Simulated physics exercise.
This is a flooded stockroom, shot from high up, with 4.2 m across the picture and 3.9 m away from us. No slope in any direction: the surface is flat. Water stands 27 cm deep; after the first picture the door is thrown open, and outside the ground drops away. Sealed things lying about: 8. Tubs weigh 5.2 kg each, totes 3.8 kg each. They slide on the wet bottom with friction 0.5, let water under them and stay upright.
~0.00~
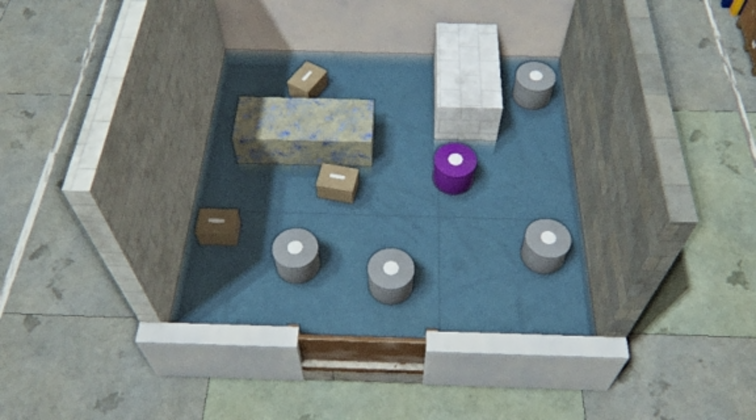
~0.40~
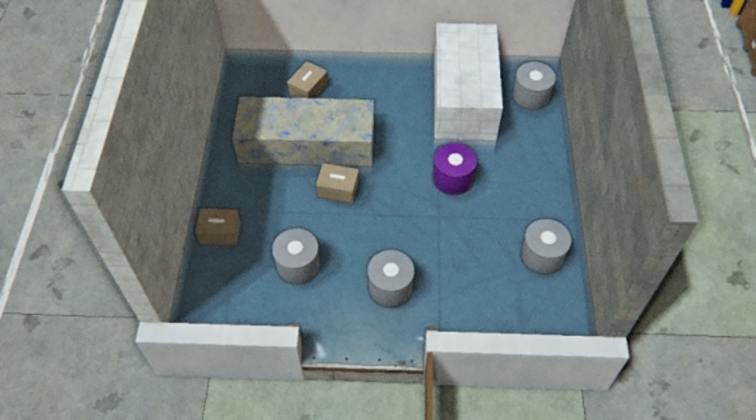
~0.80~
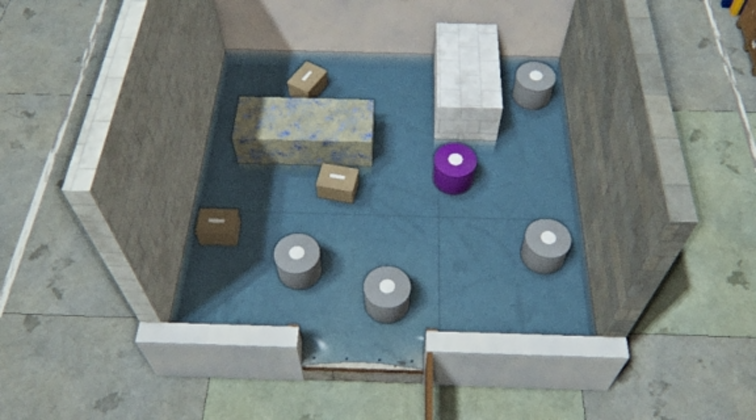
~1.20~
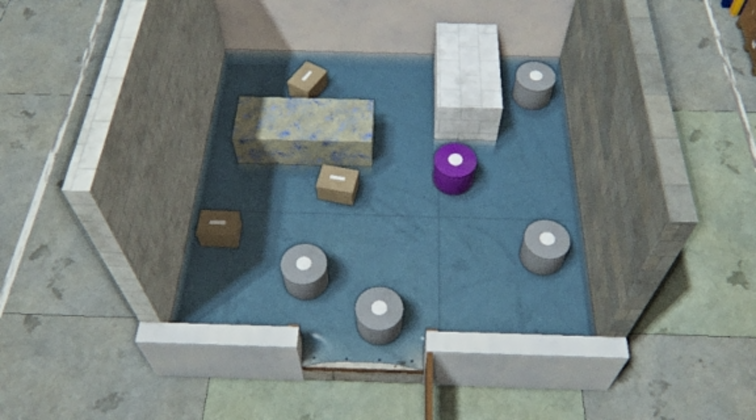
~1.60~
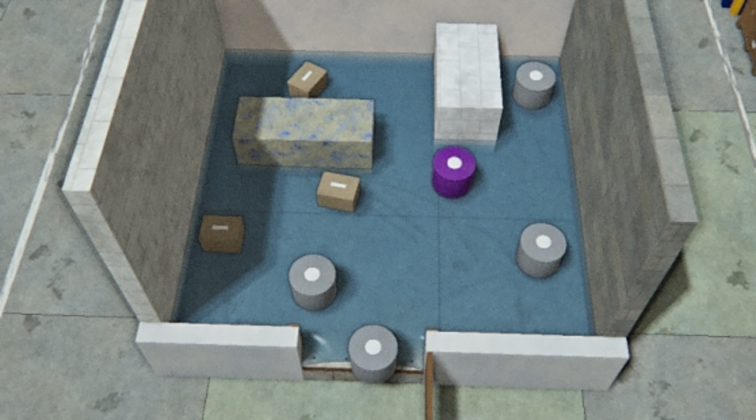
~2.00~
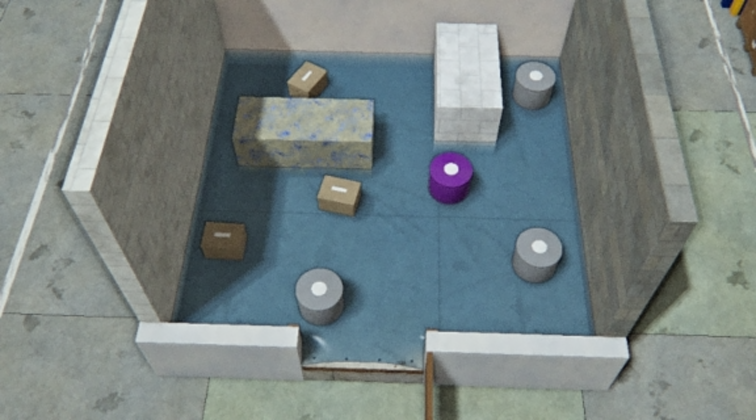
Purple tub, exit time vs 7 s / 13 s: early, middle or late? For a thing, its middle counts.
Leaves inside the limits.
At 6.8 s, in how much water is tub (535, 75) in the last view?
Around 20 centimetres.
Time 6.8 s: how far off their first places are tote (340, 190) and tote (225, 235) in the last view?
So you get 60 cm for the one named first, 80 cm for the other.
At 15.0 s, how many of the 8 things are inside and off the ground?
The count is 2.
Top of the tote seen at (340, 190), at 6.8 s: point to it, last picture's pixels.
(325, 233) or so.
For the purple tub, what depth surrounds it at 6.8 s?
Depth: About 18 cm.
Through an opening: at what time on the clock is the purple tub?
Somewhere near 9.5 s.
After 3.0 s the purple tub is near (445, 181), 0.3 m from its start, afloat; 2 of 8 are out; 6 afloat.
After 6.8 s the purple tub is near (417, 246), 1.1 m from its start, afloat; 2 of 8 are out; 6 afloat.
After 11.0 s the purple tub has gone out (at 9.6 s); 5 of 8 are out; 3 afloat.
After 15.0 s the purple tub has gone out (at 9.6 s); 6 of 8 are out; 2 afloat.
